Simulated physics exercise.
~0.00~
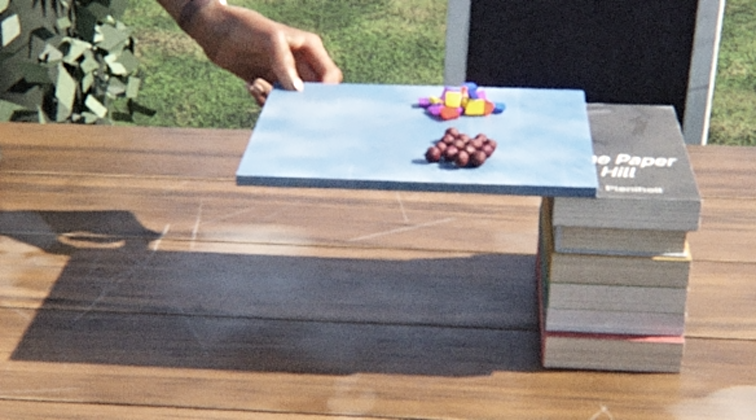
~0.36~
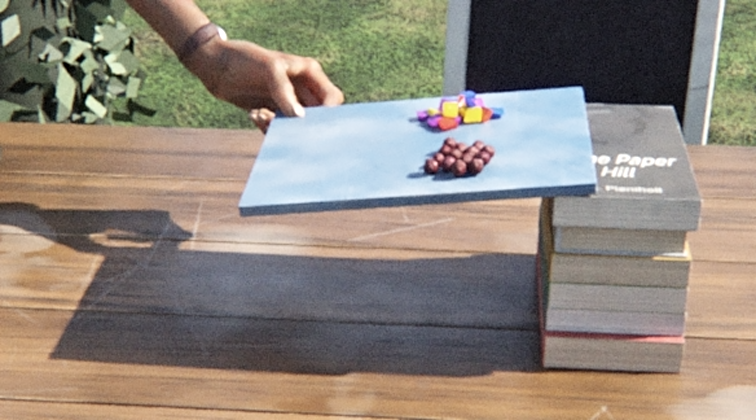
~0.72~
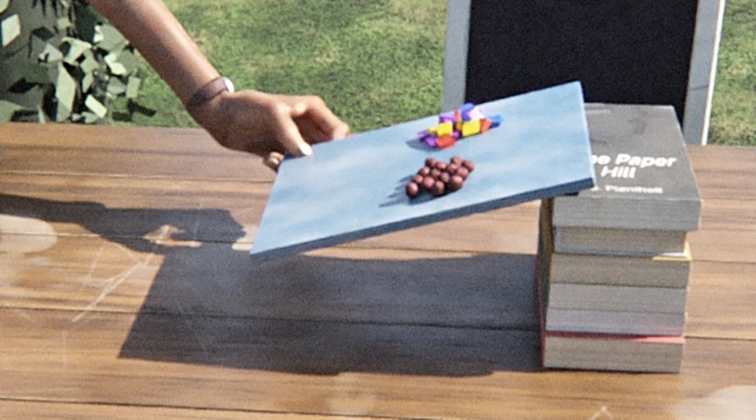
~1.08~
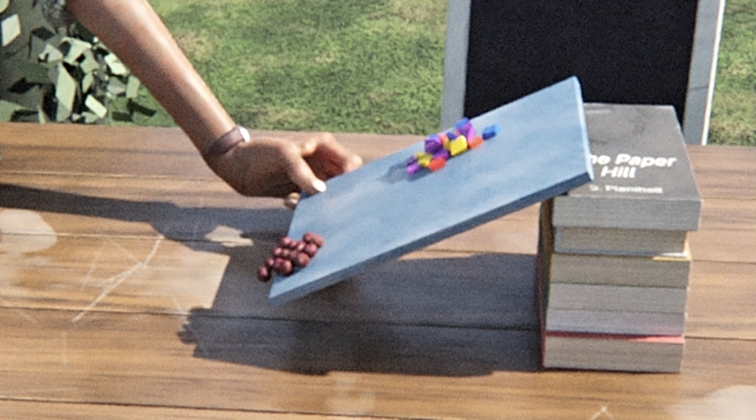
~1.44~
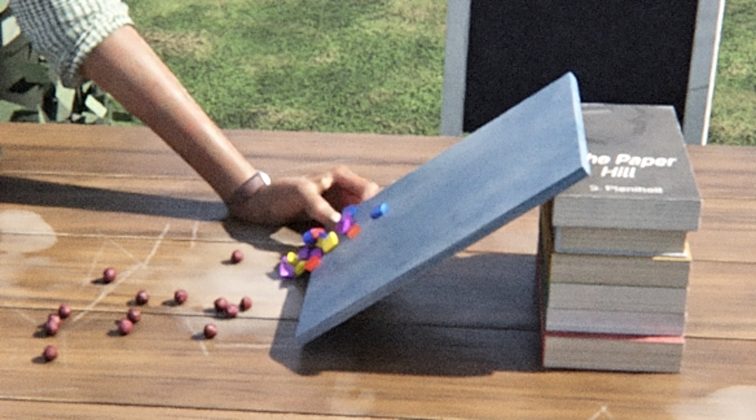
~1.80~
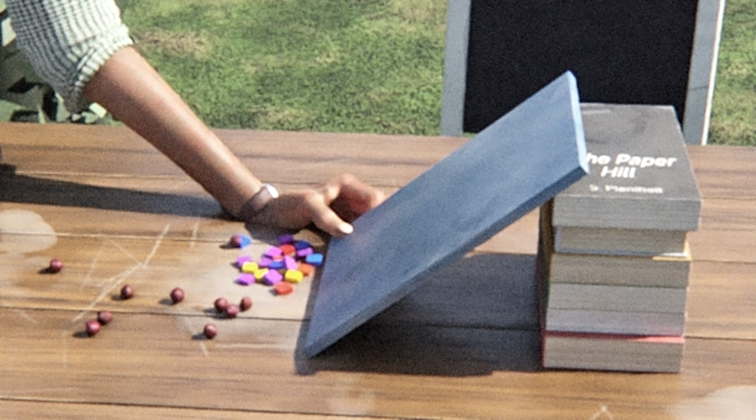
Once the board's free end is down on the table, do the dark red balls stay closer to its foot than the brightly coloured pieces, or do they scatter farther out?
The dark red balls scatter farther out along the table, while the brightly coloured pieces end up closer to the foot of the board.
